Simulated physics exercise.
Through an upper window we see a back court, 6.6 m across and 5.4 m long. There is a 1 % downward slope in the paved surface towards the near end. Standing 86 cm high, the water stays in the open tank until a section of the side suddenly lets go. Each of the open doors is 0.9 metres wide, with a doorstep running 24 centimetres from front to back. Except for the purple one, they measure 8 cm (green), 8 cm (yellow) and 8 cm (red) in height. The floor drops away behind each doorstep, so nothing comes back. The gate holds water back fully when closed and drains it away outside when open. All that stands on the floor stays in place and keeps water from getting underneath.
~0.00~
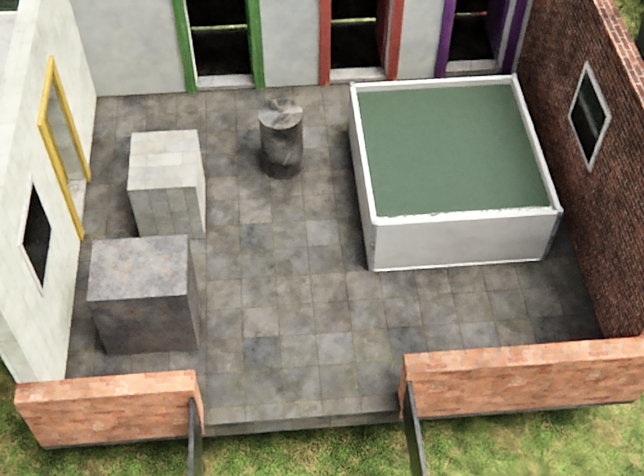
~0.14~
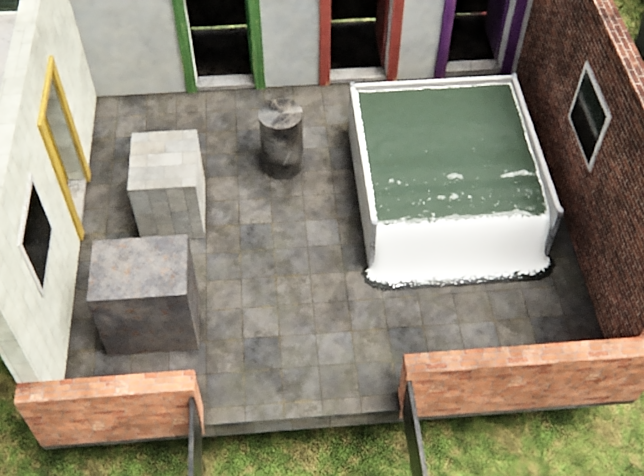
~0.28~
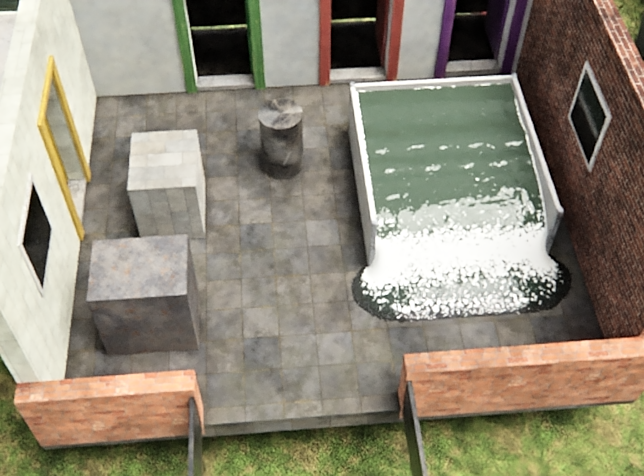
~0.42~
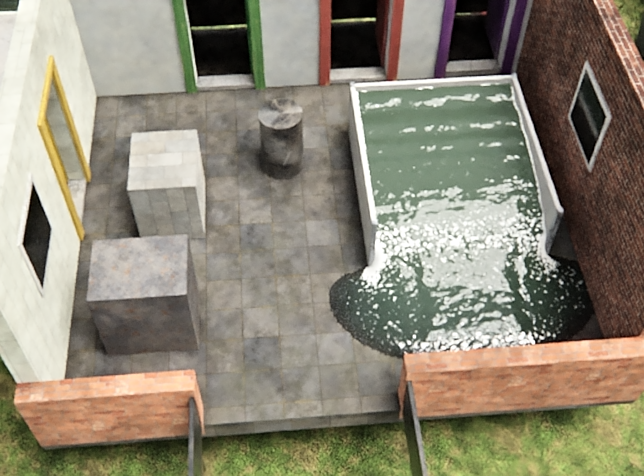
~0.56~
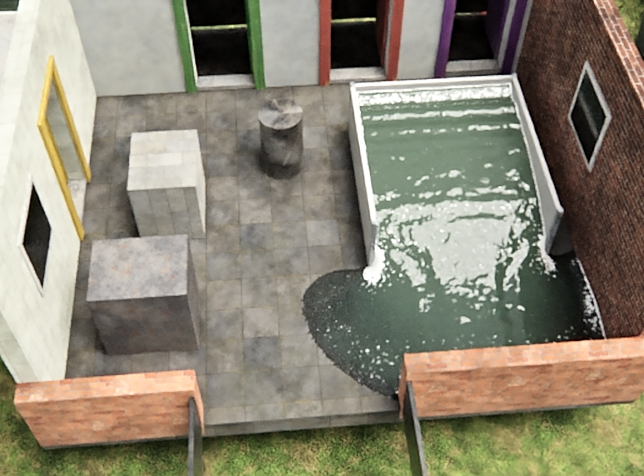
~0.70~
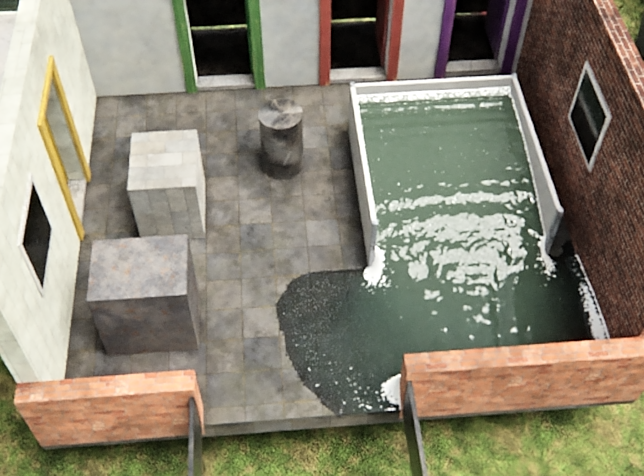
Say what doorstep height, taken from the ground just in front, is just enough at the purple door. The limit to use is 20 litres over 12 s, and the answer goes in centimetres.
I would put it at 27 cm.
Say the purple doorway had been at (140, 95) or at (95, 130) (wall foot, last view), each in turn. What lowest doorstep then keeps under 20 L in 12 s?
You'd want roughly 15 cm there first, then roughly 17 cm.
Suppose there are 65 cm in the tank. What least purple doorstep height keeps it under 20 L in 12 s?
You'd need a step of close to 19 cm.
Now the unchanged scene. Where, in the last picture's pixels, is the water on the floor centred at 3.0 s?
At about (433, 281).
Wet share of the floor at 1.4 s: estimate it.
About 25 per cent.
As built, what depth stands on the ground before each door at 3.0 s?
Green door 0 cm, purple door 10 cm, yellow door 0 cm, red door 0 cm.
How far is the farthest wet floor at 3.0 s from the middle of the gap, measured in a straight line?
Near 5.4 metres, give or take.
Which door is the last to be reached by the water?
Answer: Green.
After 1.4 s water covers 25 % of the floor, deepest (73 cm) near (608, 375); it has not reached the purple door.
After 3.0 s water covers 45 % of the floor, deepest (41 cm) near (608, 375); 10 cm at the purple door, 1 litre in over its 11 cm doorstep.
After 12.0 s water covers 95 % of the floor, deepest (14 cm) near (524, 121); 11 cm at the purple door, 145 litres in over its 11 cm doorstep.
At the purple door as built, the water arrived by 3.0 s and peaked near 25 cm at 3.4 s.
Run again over the same 12 s with other heights there, 38 litres in over 22.5 cm, 12 litres over 30 cm. The limit of 20 litres is kept from about 27 cm up.
